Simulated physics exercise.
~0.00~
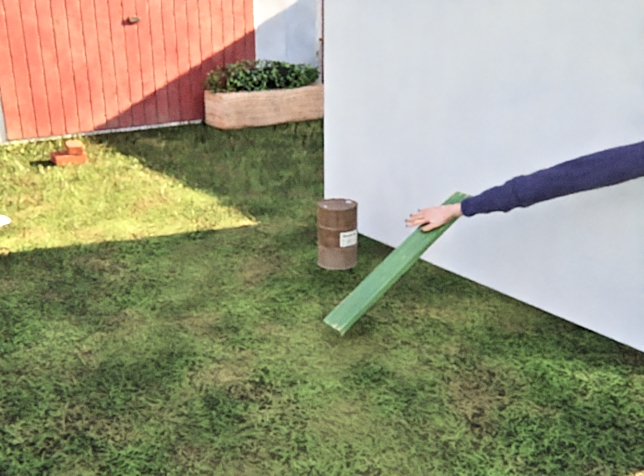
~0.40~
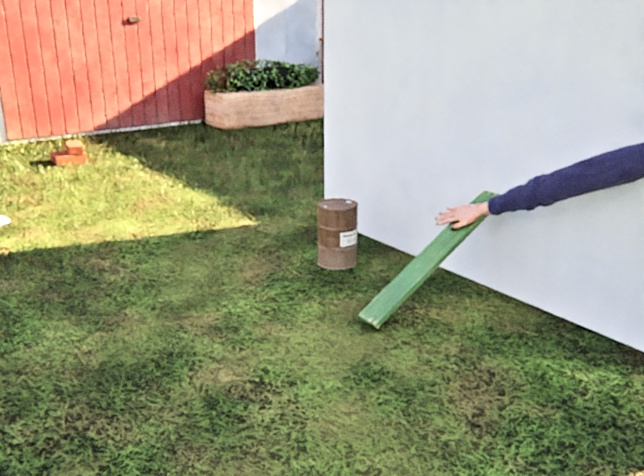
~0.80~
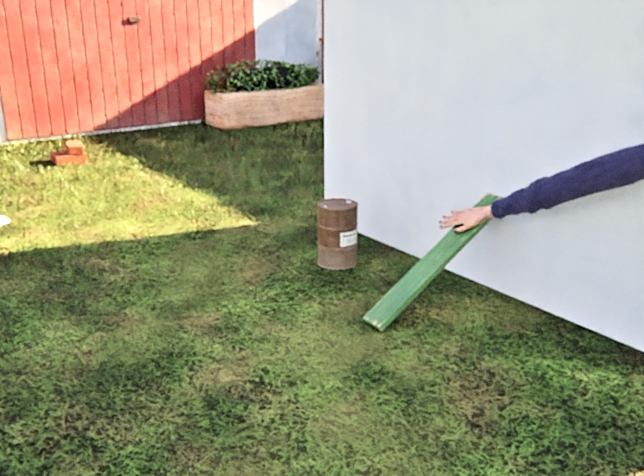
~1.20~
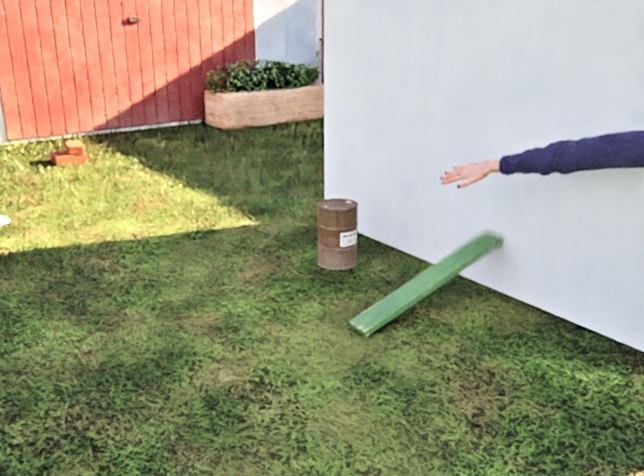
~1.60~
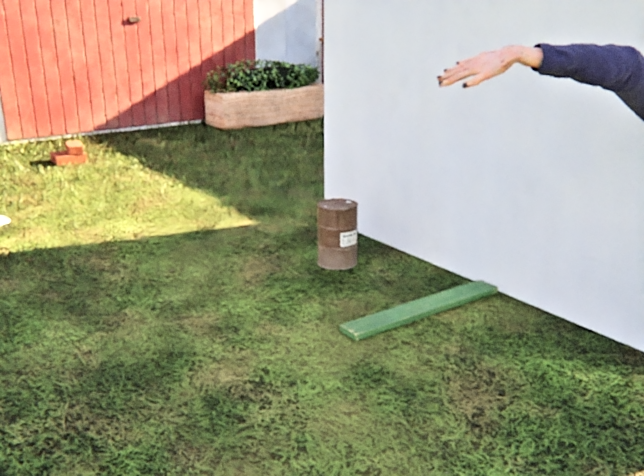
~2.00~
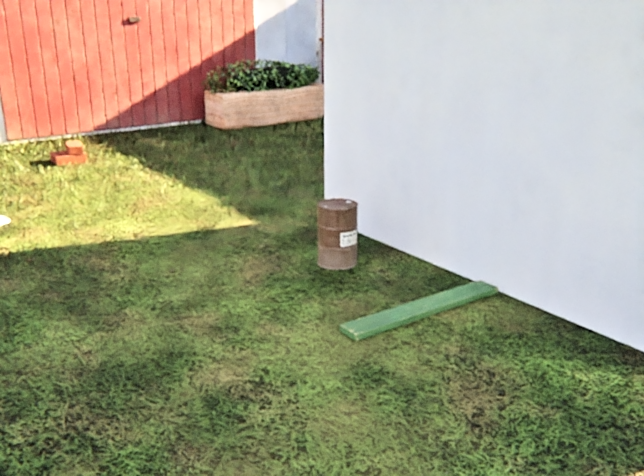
Grassy yard beside a pale wall, a hand leaning a green plank, letting go, and the plank sliding down flat near a brown canister.
